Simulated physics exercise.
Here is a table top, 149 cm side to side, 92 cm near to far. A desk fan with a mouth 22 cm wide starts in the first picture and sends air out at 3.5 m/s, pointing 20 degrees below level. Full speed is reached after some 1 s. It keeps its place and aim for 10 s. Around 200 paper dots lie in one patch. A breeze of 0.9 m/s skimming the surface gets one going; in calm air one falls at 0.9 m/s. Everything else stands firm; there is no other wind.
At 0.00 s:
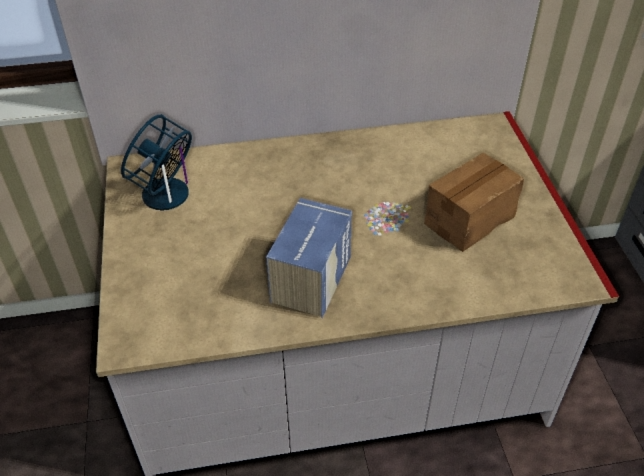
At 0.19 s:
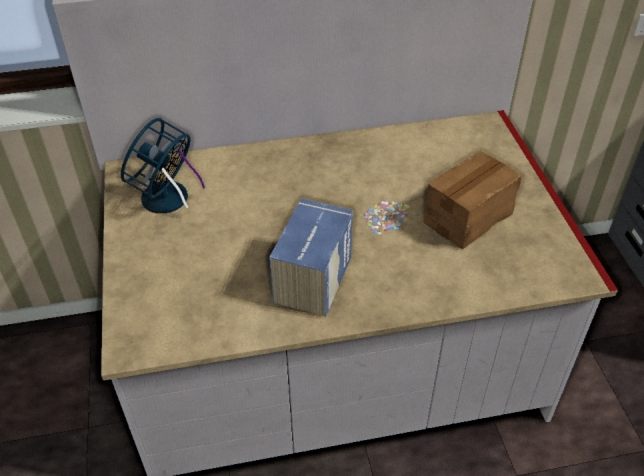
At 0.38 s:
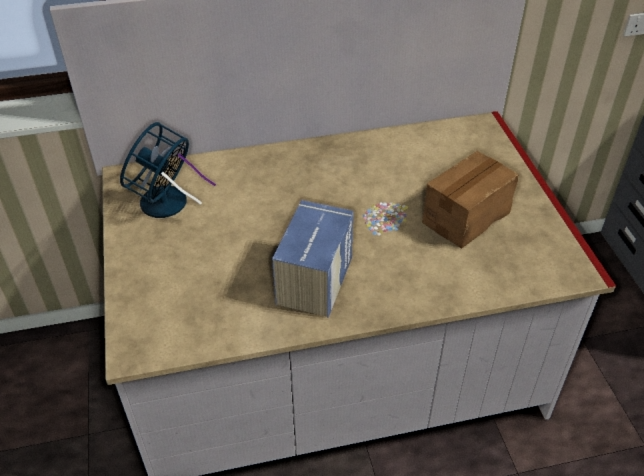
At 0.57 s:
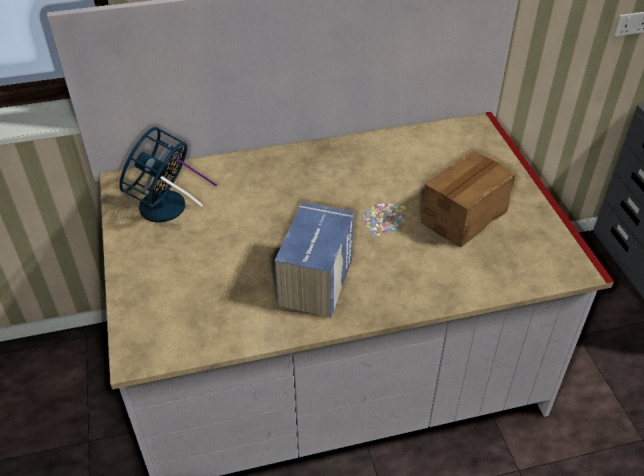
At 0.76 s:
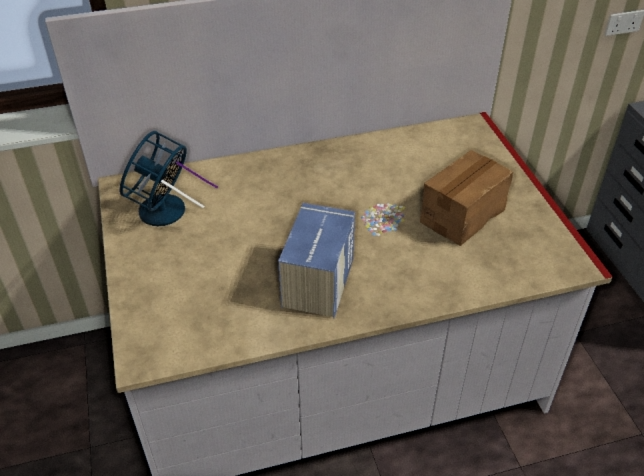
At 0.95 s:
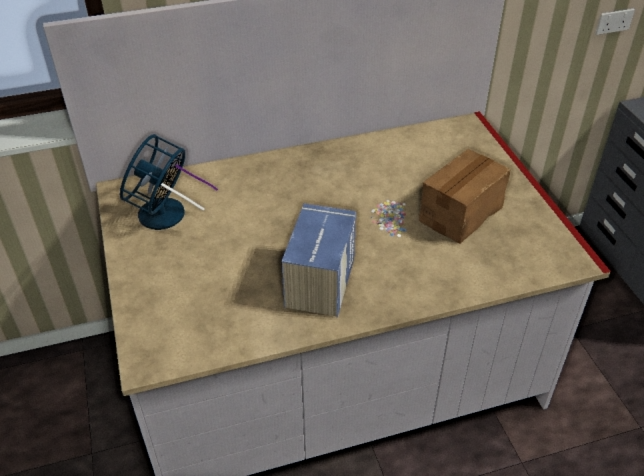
A pale, mottled table top with white panelled sides fills the view from high above, set against striped wallpaper, a grey board and dark floor tiles. A dark teal fan stands at the left, a blue-covered book in the middle and a brown box at the right, with pale paper dots between them. The camera drifts slowly around, ribbons at the fan swing out rightward, and then the dots shift slightly right.
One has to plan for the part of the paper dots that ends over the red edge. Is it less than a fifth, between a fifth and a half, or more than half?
By then over half are over the red edge.
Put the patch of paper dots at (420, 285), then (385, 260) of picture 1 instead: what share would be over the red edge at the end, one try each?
In that order: 0 %, 0 %.
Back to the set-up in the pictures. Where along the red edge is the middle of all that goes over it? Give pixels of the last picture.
Near (522, 164).
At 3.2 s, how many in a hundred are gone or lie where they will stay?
About 100 %.
After 2.0 s, 19 % are on the move or not yet settled, 64 % are over the red edge.
After 3.2 s, 2 % are on the move or not yet settled, 69 % are over the red edge.
After 5.5 s, 1 % are on the move or not yet settled, 70 % are over the red edge.
After 10.0 s, at the end, 71 % are over the red edge.
